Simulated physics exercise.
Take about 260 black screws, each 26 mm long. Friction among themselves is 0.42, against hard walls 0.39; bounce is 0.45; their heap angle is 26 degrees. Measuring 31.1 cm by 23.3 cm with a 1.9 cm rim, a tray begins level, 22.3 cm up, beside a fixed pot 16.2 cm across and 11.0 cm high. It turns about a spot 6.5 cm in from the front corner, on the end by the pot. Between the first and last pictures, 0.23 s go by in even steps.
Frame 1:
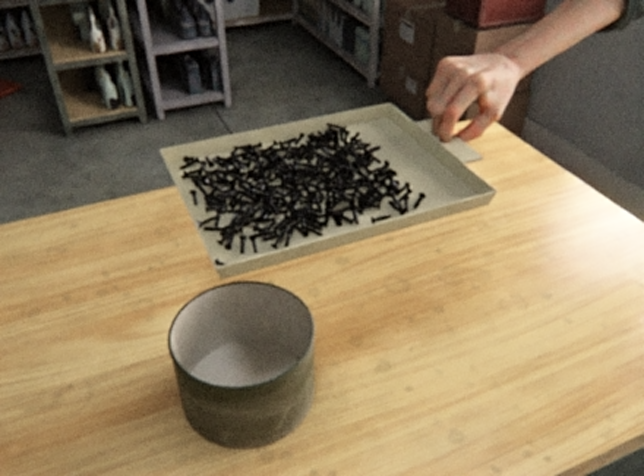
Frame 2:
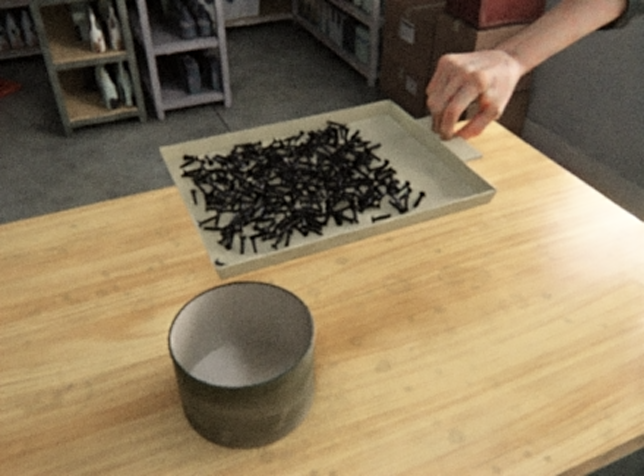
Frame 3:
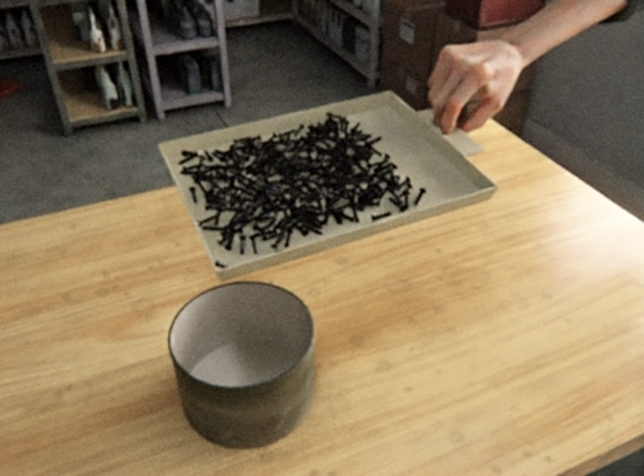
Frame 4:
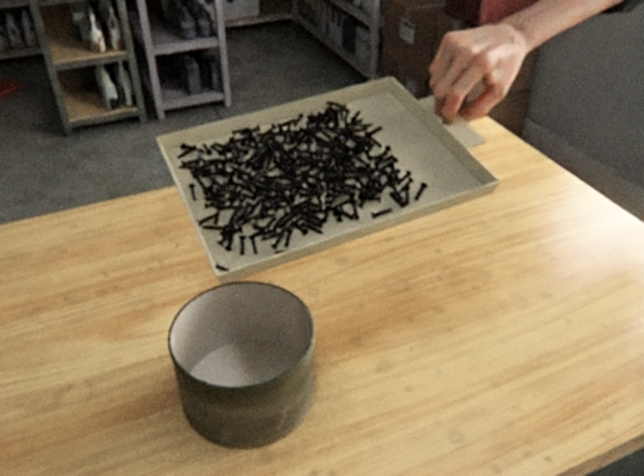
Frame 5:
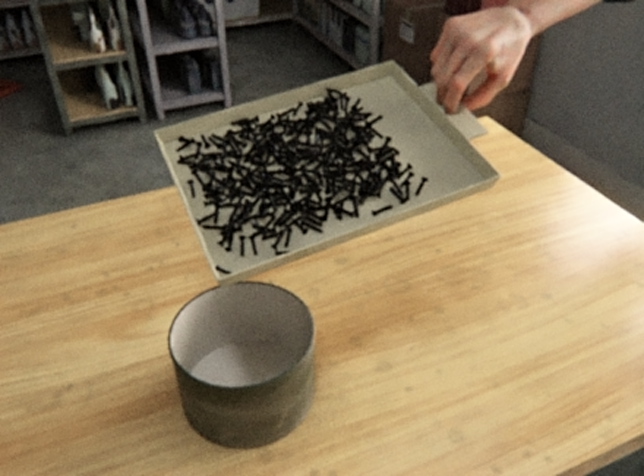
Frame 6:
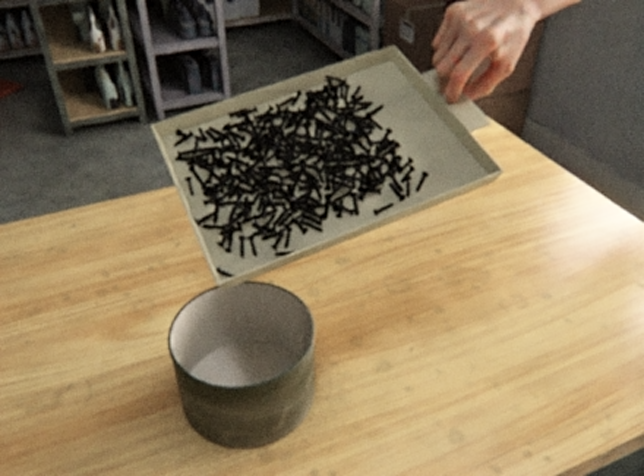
At first, a shallow tray scattered with many small black screws sits level above a wooden table, behind a round dark pot, with a hand gripping its right end. The hand then rises, slowly tilting the tray toward its lower front-left corner beside the pot, while the screws stay spread across it.
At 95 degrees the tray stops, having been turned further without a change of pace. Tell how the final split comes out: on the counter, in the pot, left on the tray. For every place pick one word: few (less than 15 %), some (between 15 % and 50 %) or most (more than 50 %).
Counter gets some, pot gets most, left on the tray gets few.
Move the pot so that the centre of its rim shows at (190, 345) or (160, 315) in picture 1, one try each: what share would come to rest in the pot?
Spot one: Some 55 per cent; spot two: Some 0 per cent.
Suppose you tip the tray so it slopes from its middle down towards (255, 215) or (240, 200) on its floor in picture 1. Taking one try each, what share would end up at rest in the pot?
Estimate: Some 30 % and some 15 % respectively.
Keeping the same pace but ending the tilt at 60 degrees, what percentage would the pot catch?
In that case some 35 per cent.
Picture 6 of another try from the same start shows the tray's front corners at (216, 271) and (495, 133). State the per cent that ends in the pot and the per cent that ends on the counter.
Pot 30; counter 70.
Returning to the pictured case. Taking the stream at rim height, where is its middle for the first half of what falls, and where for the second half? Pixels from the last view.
Early: About (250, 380); late: About (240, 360).
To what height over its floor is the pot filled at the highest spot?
Roughly 3.5 cm up.
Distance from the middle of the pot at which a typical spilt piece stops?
About 16 centimetres.
Then, 0.39 s after the last picture, tilt 54 degrees; the tray holds 100 %, the pot 0 %.
Then, 0.65 s after the last picture, tilt 79 degrees; the tray holds 40 %, the pot 15 %.
Then, 1.02 s after the last picture, tilt 95 degrees; the tray holds 0 %, the pot 70 %.
In the end, counter 30 %, pot 70 %, tray 0 %.
